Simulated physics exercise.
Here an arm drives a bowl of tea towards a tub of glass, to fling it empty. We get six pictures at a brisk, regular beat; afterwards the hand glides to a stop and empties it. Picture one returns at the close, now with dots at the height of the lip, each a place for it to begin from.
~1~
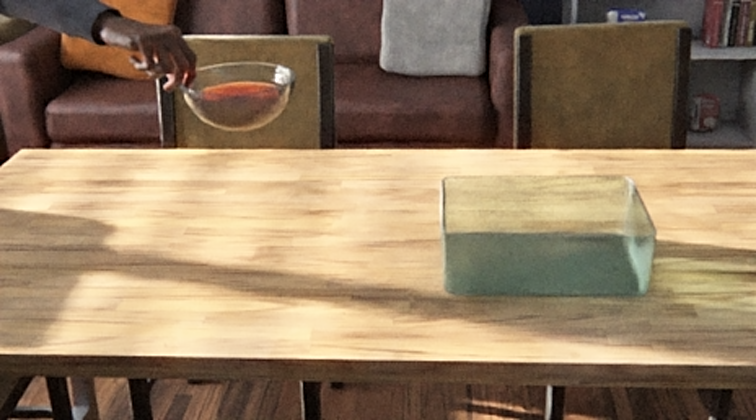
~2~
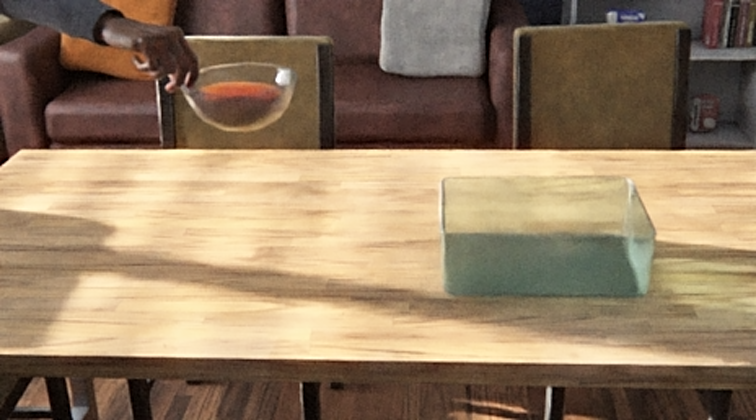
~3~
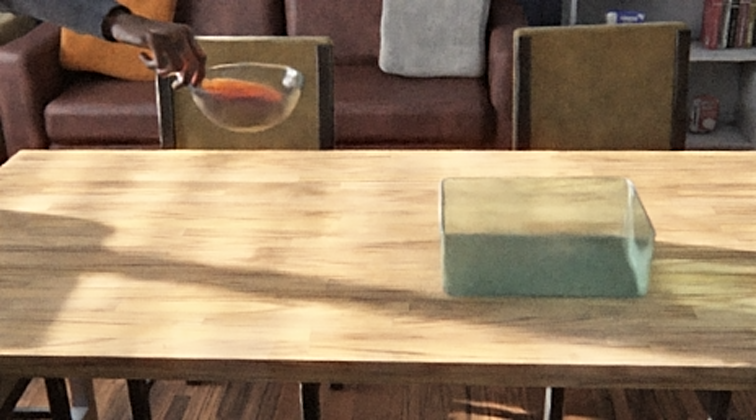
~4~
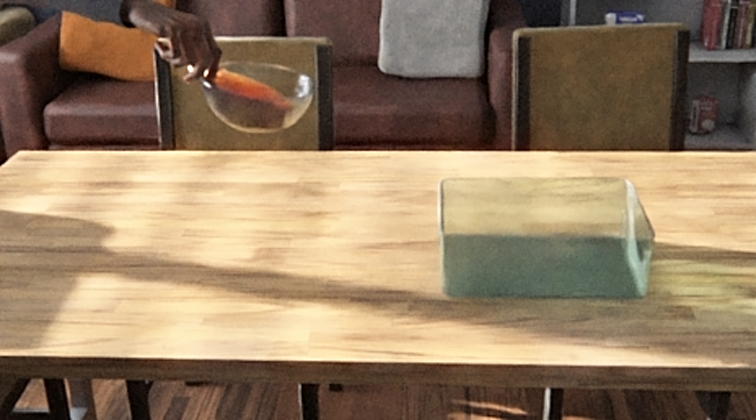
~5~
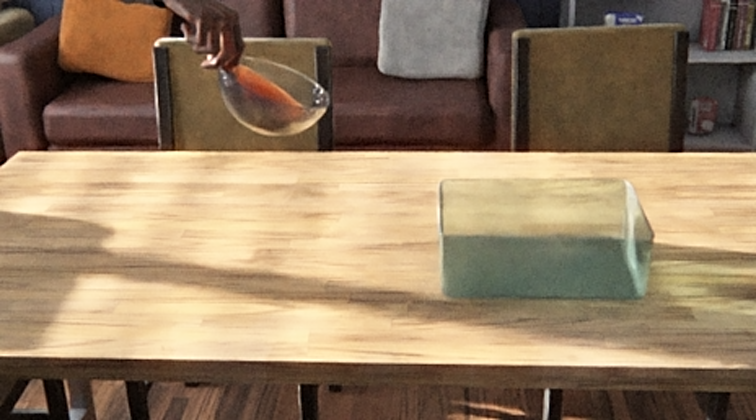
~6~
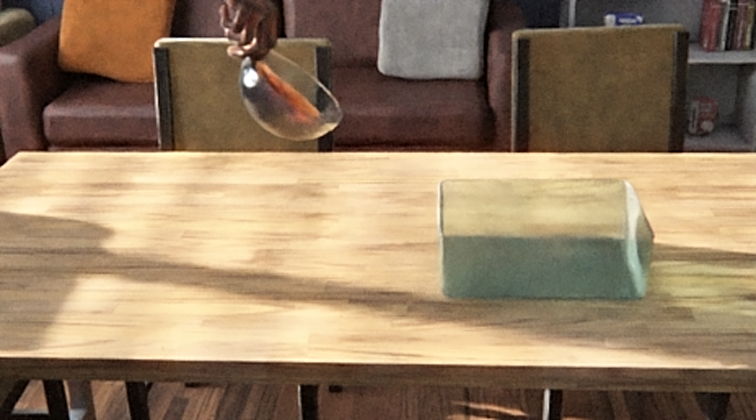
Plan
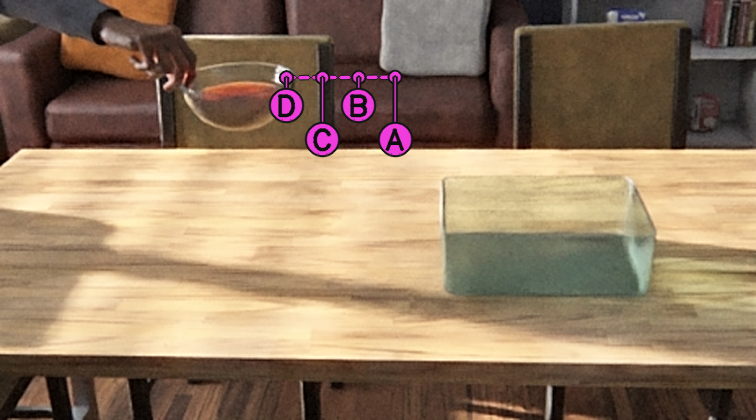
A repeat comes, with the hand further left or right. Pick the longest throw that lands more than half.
Place C just does it.
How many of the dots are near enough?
Three of them.
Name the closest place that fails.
That would be D.
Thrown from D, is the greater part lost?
Yes, it does.
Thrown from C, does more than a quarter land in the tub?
Yes, clearly.
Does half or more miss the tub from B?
No, that is safe.
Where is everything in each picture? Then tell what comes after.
Upright, lip at (293, 77); tub from (443, 291) to (648, 293); nothing has left yet, in the first frame.
Upright, lip at (295, 78); nothing has left yet, in the second frame.
Tipped about 2°, lip at (302, 80); nothing has left yet, in the third frame.
Tipped about 10°, lip at (314, 88); nothing has left yet, in the fourth frame.
Tipped about 22°, lip at (328, 101); nothing has left yet, in the fifth frame.
Tipped about 38°, lip at (341, 117); nothing has left yet, in the sixth frame.
In magenta, A at (395, 77); B at (358, 77); C at (322, 77); D at (286, 77).
With A, about 72 % lands in the tub, 4 % falls short and 24 % goes beside or beyond.
With B, about 81 % lands in the tub, 4 % falls short and 14 % goes beside or beyond.
With C, about 72 % lands in the tub, 16 % falls short and 12 % goes beside or beyond.
With D, about 17 % lands in the tub, 80 % falls short and 4 % goes beside or beyond.
